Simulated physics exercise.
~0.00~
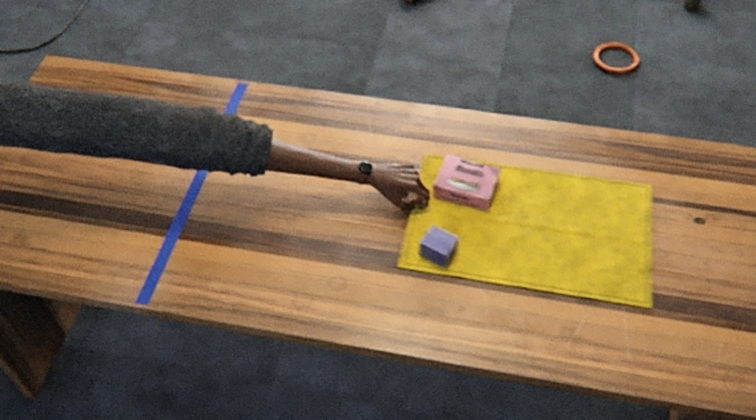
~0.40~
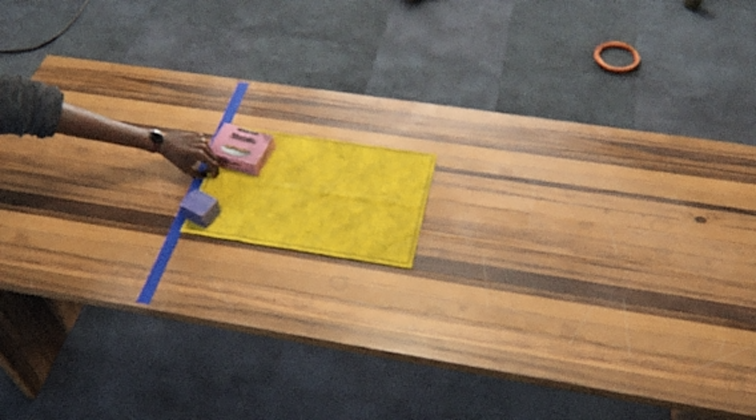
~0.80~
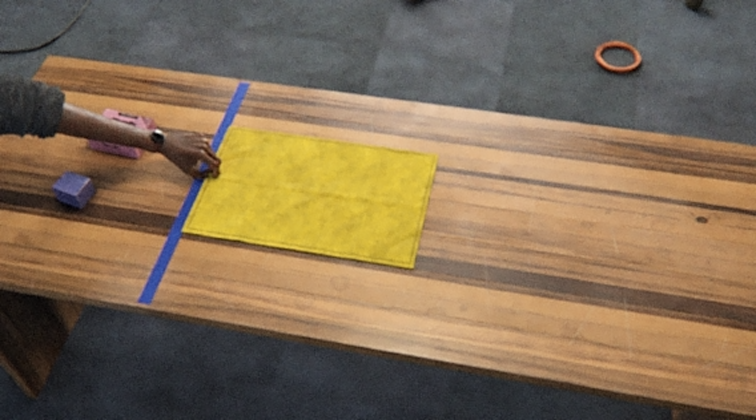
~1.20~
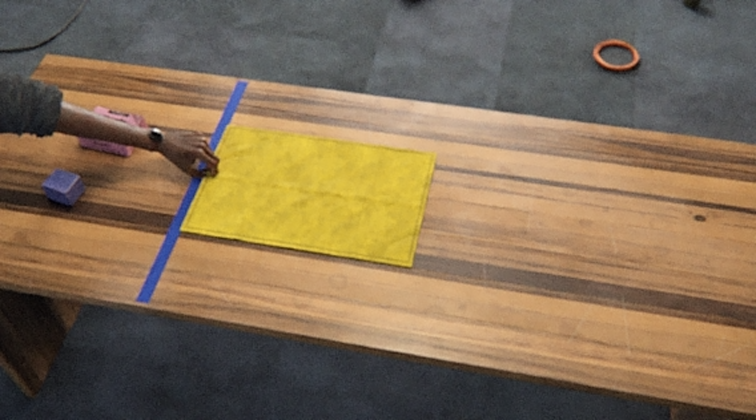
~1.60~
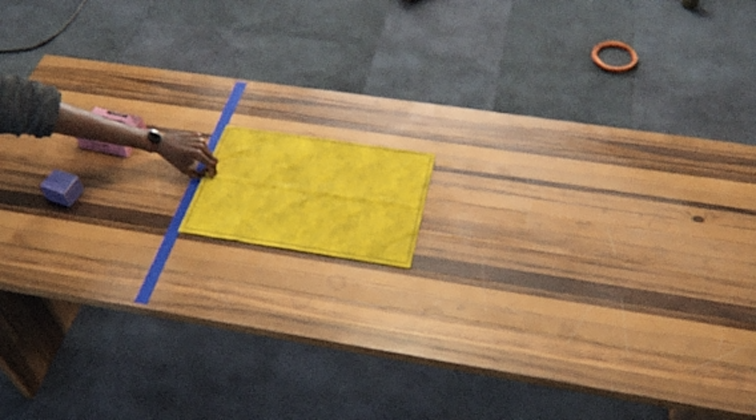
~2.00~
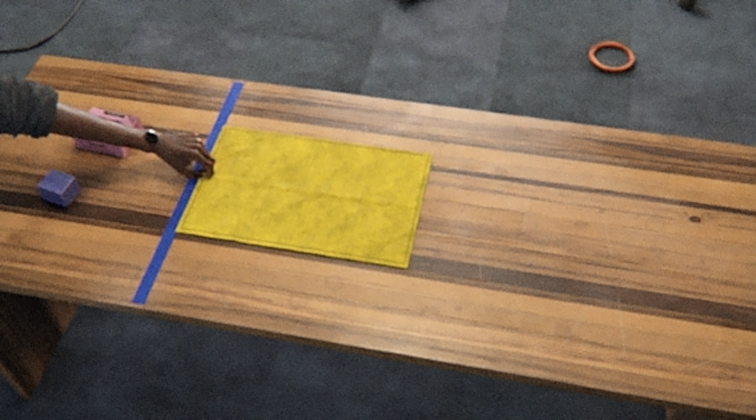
On a striped wooden desk crossed by a strip of blue tape, a yellow place mat carries a blue block and a pink packet, while a hand reaches in from the left and grips the mat's near edge. The hand pulls the mat leftward, and both objects ride along with it. The mat stops abruptly with its hem at the tape, and the block slides off the front edge. The packet follows, slipping clear of the cloth and past the strip. Both come to rest on bare wood to the left, with the hand still at the empty mat.
